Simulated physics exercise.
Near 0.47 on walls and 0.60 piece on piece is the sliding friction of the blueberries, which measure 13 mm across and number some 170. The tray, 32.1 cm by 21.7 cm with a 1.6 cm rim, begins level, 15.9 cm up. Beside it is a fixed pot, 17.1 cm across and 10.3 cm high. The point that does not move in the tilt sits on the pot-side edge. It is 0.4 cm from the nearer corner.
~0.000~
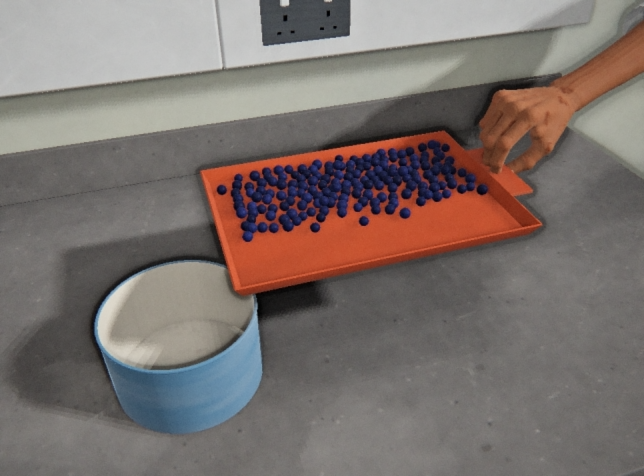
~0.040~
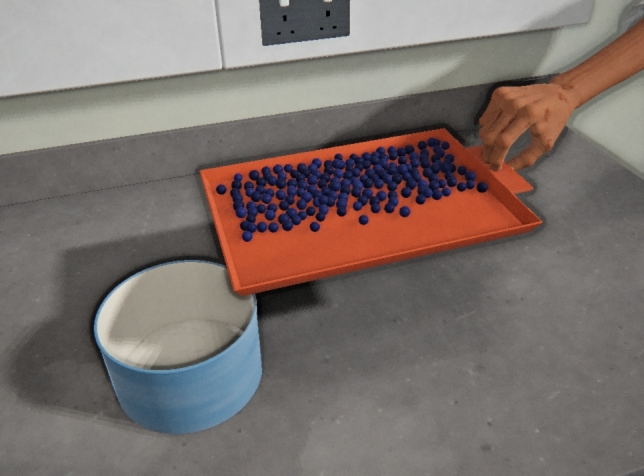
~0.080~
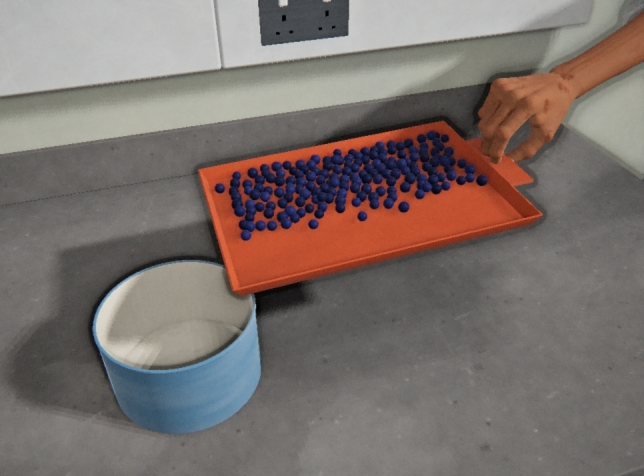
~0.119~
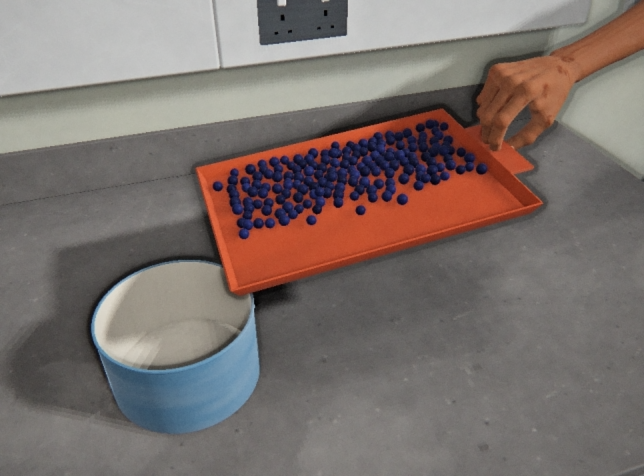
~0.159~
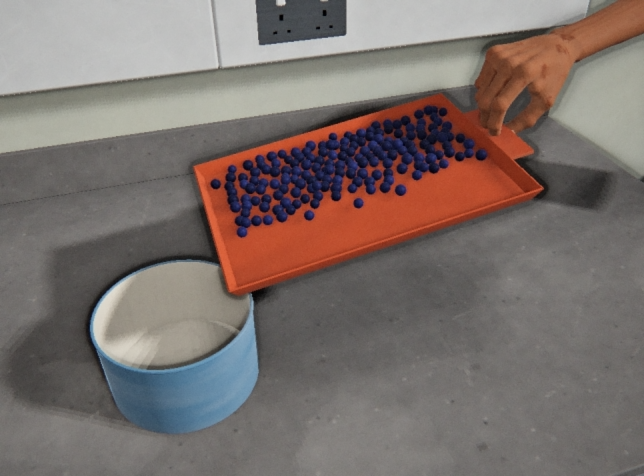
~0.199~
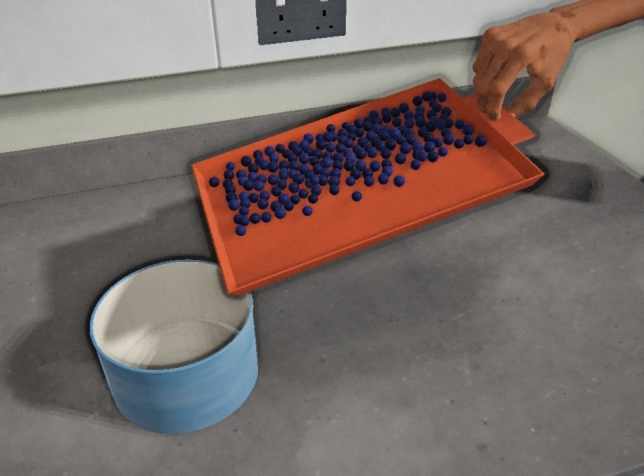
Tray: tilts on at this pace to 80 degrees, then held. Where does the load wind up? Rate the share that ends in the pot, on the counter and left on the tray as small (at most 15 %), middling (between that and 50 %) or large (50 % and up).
Pot - large, counter - middling, tray - small.
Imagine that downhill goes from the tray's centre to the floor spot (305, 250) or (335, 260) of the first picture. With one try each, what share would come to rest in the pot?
Near 40 and 5 percent, in that order.
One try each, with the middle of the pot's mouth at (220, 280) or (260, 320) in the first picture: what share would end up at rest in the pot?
45 and 35 %.
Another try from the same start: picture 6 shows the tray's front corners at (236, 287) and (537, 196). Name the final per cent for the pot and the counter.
Split: Pot = 0, counter = 100.
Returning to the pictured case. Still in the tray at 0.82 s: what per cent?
Value: About 70%.
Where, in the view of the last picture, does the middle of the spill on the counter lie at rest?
(158, 455).
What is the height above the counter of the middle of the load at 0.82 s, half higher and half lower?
Roughly 18 cm.
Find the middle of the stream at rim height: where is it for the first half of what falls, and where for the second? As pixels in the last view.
The first half passes near (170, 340) and the second half near (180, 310).
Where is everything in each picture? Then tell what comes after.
Tray tilt 0 degrees, front corners at (241, 283) and (532, 222); middle of the pieces at (355, 183); pot at (177, 310), in the first picture.
Tray tilt 1 degrees, front corners at (241, 283) and (532, 219); middle of the pieces at (355, 181), in the second picture.
Tray tilt 2 degrees, front corners at (239, 283) and (532, 212); middle of the pieces at (354, 177), in the third picture.
Tray tilt 5 degrees, front corners at (237, 283) and (532, 201), lowest corner left front; middle of the pieces at (352, 170), in the fourth picture.
Tray tilt 9 degrees, front corners at (235, 284) and (532, 186), lowest corner left front; middle of the pieces at (349, 162), in the fifth picture.
Tray tilt 12 degrees, front corners at (234, 284) and (533, 172), lowest corner left front; middle of the pieces at (348, 153); pot at (173, 310). Its pace works out near 90 degrees a second, in the sixth picture.
Then, at 0.57 s, tilt 45 degrees; the tray holds 100 %, the pot 0 %.
Then, at 0.82 s, tilt 67 degrees; the tray holds 70 %, the pot 10 %.
After 1.18 s, tilt 80 degrees; the tray holds 5 %, the pot 70 %.
At rest (1.9 s), pot 75 %, counter 25 %, tray 0 %.
